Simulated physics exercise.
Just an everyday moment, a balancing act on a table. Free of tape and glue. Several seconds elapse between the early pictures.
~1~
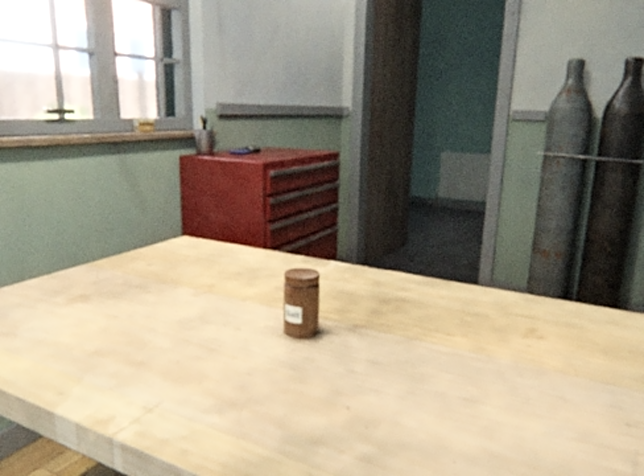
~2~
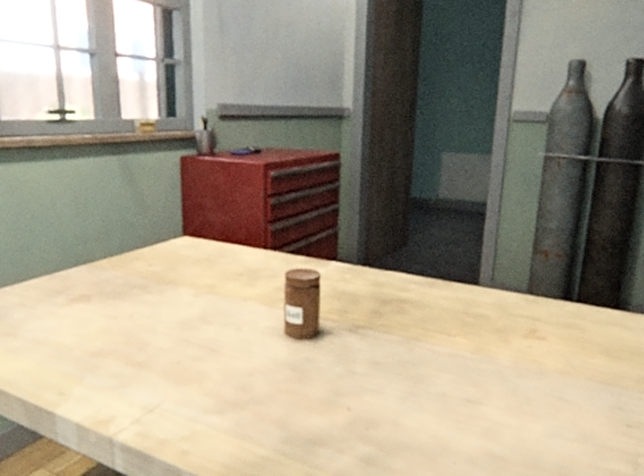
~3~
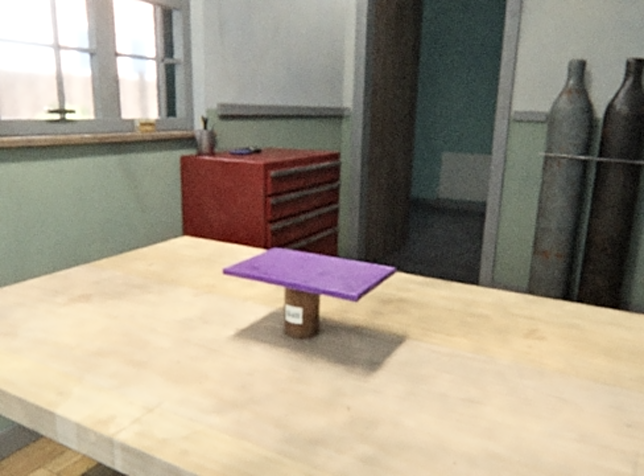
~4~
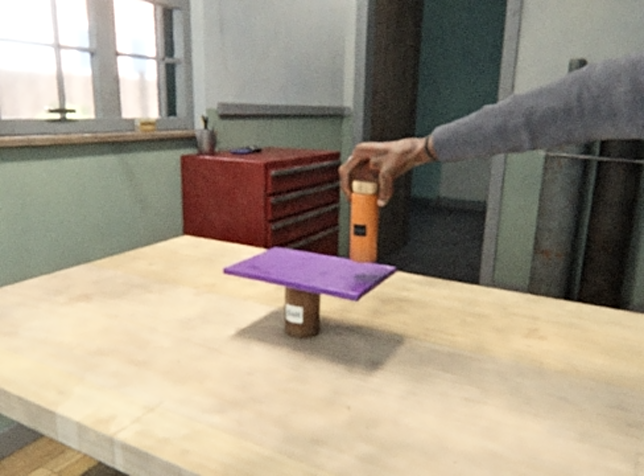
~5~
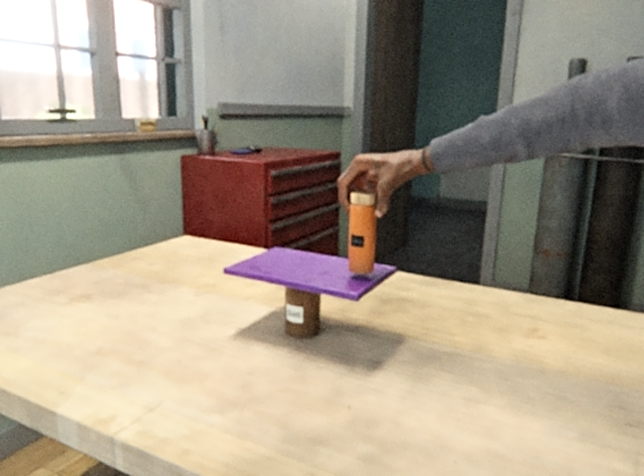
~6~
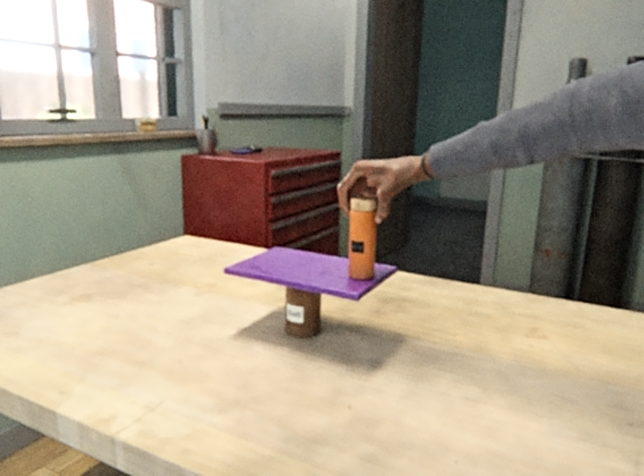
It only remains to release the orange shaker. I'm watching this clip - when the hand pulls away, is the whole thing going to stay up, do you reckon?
Most likely the stack fails.
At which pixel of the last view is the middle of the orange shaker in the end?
Roughly pixel (437, 352) in the last picture.
Then, 0.30 s later than the last frame, orange shaker now fallen; purple lid tilted by 55°.
Then, 0.40 s later than the last frame, purple lid on its side.
Then, 0.90 s later than the last frame, purple lid now fallen.
When it is over, fallen, orange shaker and purple lid; brown jar as before. End places, in pixels of the last picture, orange shaker near (437, 352). The stack comes apart.
